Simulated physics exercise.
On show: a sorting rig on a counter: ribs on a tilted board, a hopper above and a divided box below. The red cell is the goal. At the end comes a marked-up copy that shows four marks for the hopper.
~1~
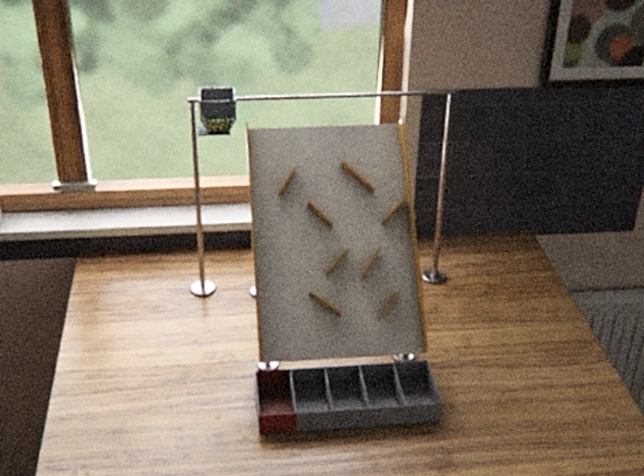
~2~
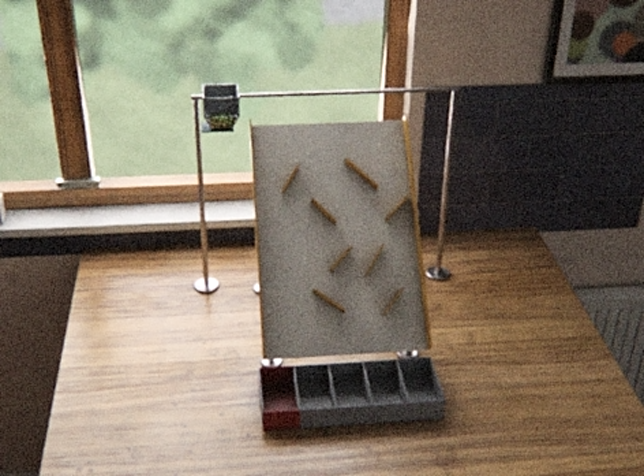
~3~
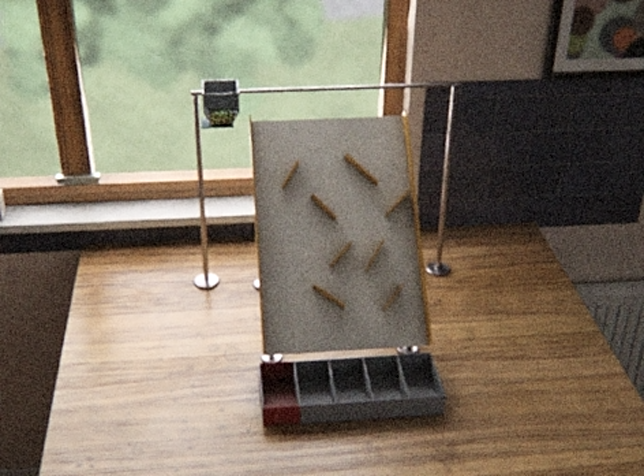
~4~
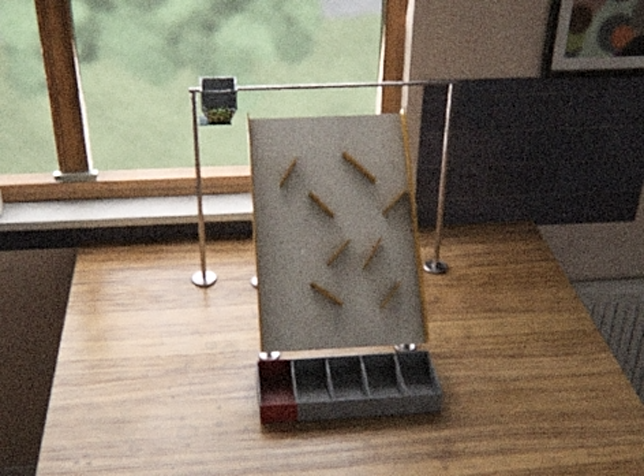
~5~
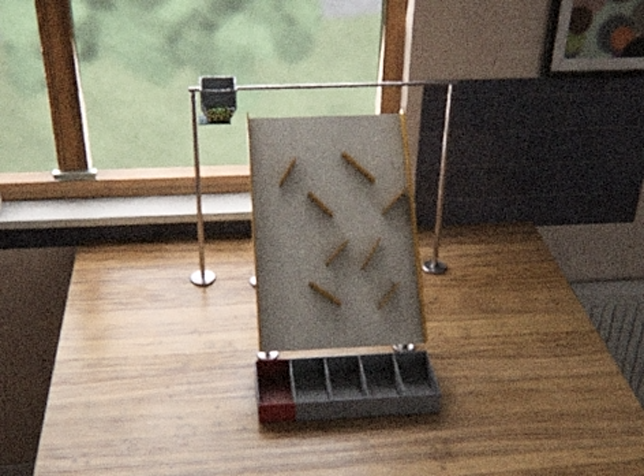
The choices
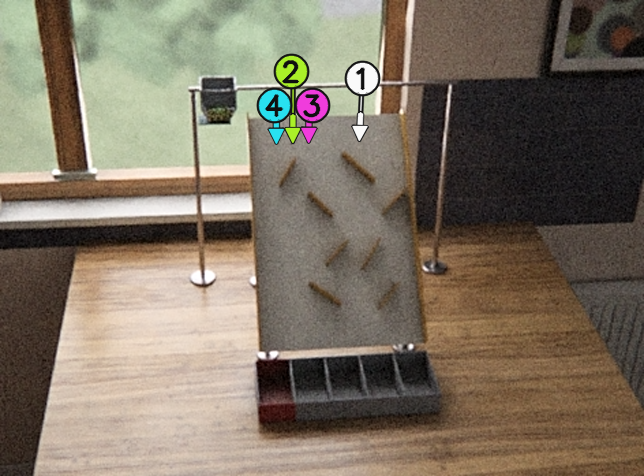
Tilted board with wooden ribs standing motionless above a divided box with one red cell, a small hopper hanging at upper left.
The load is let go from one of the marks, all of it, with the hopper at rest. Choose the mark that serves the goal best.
Mark 4 does it best.
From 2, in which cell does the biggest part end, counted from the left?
It is the first one.
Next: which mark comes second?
Here it is mark 2.
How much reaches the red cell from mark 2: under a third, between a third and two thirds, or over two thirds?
It is between a third and two thirds.
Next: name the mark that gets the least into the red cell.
The answer is 1.
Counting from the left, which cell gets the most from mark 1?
It is the third one.
On the marked copy, mark 1 meets the board at (359, 135); mark 2 meets the board at (292, 137); mark 3 meets the board at (308, 137); mark 4 meets the board at (276, 138).
With 1, none at all in the red cell, all but a few in other cells.
With 2, close to half in the red cell, close to half in other cells.
With 3, close to a quarter in the red cell, close to two thirds in other cells, a small share outside the box.
With 4, the bulk in the red cell, a small share in other cells, a small share outside the box.
